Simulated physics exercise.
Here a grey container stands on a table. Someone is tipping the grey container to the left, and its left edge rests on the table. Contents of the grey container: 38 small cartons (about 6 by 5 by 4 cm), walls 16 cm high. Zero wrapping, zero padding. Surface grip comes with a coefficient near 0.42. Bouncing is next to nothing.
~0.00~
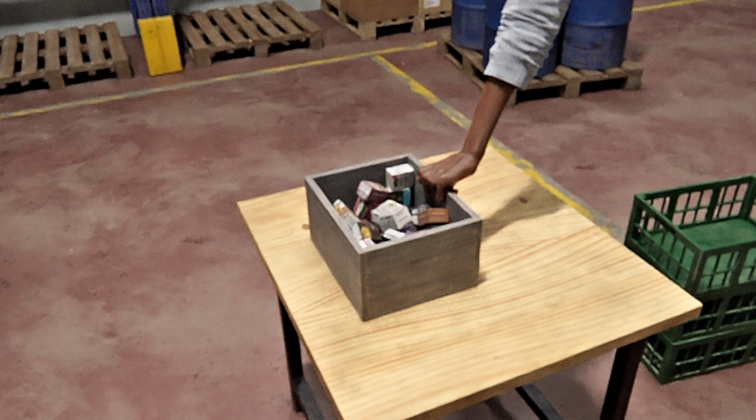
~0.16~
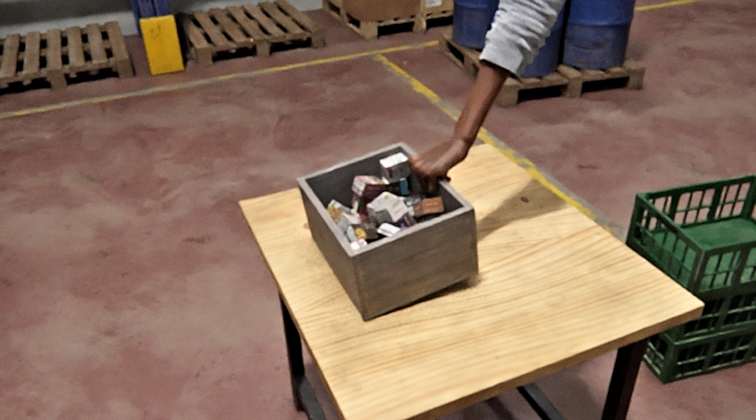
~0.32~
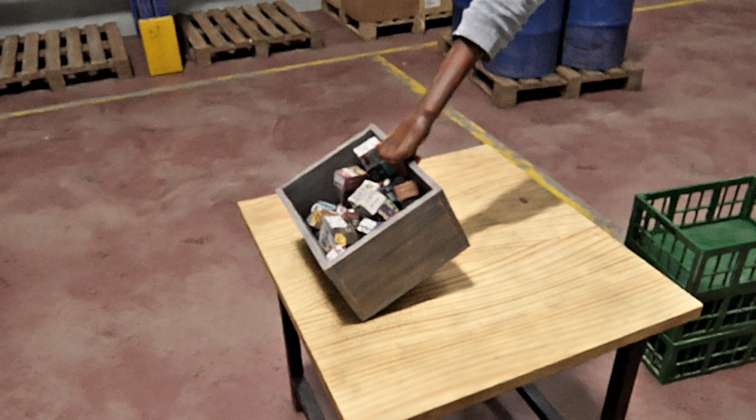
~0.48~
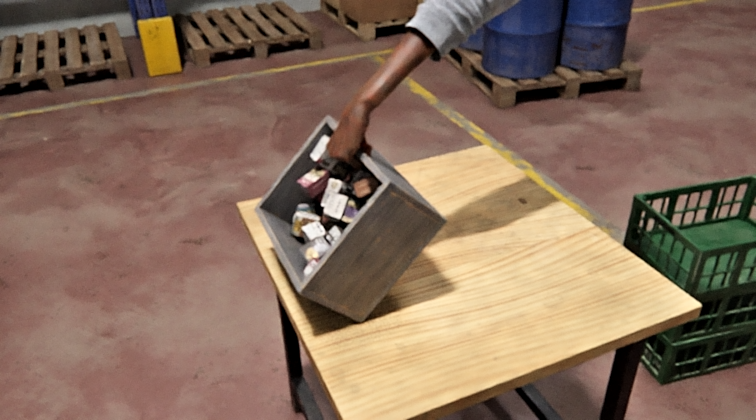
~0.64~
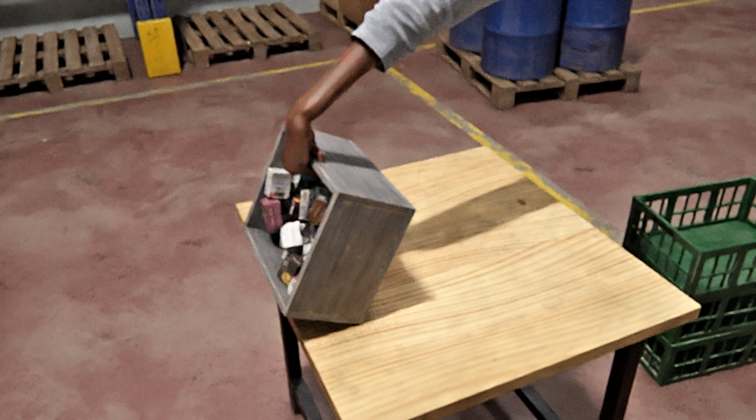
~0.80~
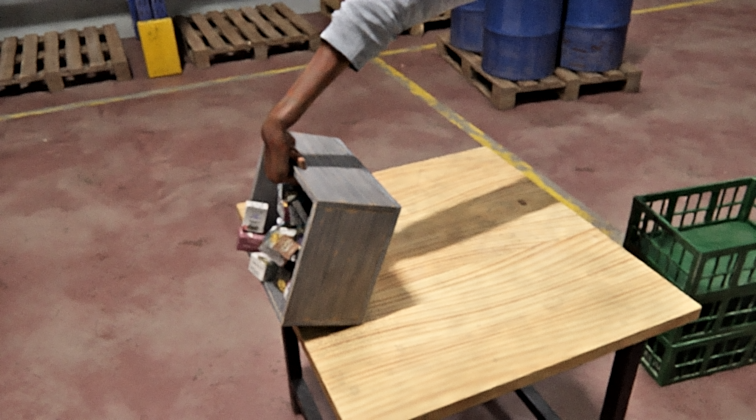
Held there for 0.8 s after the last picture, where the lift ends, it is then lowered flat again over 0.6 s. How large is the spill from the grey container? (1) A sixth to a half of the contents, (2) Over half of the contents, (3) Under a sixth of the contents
The answer is 3.
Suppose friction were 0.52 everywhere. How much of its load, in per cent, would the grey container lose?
Then the grey container sheds 10 per cent of its load.
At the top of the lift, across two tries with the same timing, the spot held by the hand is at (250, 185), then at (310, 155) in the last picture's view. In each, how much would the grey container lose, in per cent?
Loss for the grey container - 30 percent, then 0 percent.
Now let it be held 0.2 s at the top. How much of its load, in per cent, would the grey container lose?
Grey container: 0%.
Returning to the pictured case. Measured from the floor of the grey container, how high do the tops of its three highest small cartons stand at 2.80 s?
About 15 cm.
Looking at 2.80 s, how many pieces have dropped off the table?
Around 1.
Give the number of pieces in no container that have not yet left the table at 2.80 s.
Tally: Some 0.
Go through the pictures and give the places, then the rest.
In the first frame (places track the rim corner closest to us here), grey container (365, 250); tipped 0°; all still inside.
Grey container (355, 252); tipped 7°, in the second frame.
Grey container (329, 264); tipped 25°, in the third frame.
Grey container (302, 286); tipped 45°, in the fourth frame.
Grey container (286, 309); tipped 63°, in the fifth frame.
Grey container (282, 318); tipped 70°; all still inside, in the sixth frame.
After 1.12 s, tilt 70°; the grey container is down by 1 of 38.
After 1.52 s, tilt 70°; the grey container is down by 1 of 38.
After 2.08 s, tilt 7°; the grey container is down by 1 of 38.
When it is over (at 2.80 s), the grey container is down by 1 of 38. Asked share, 1 of 38, 3 per cent.
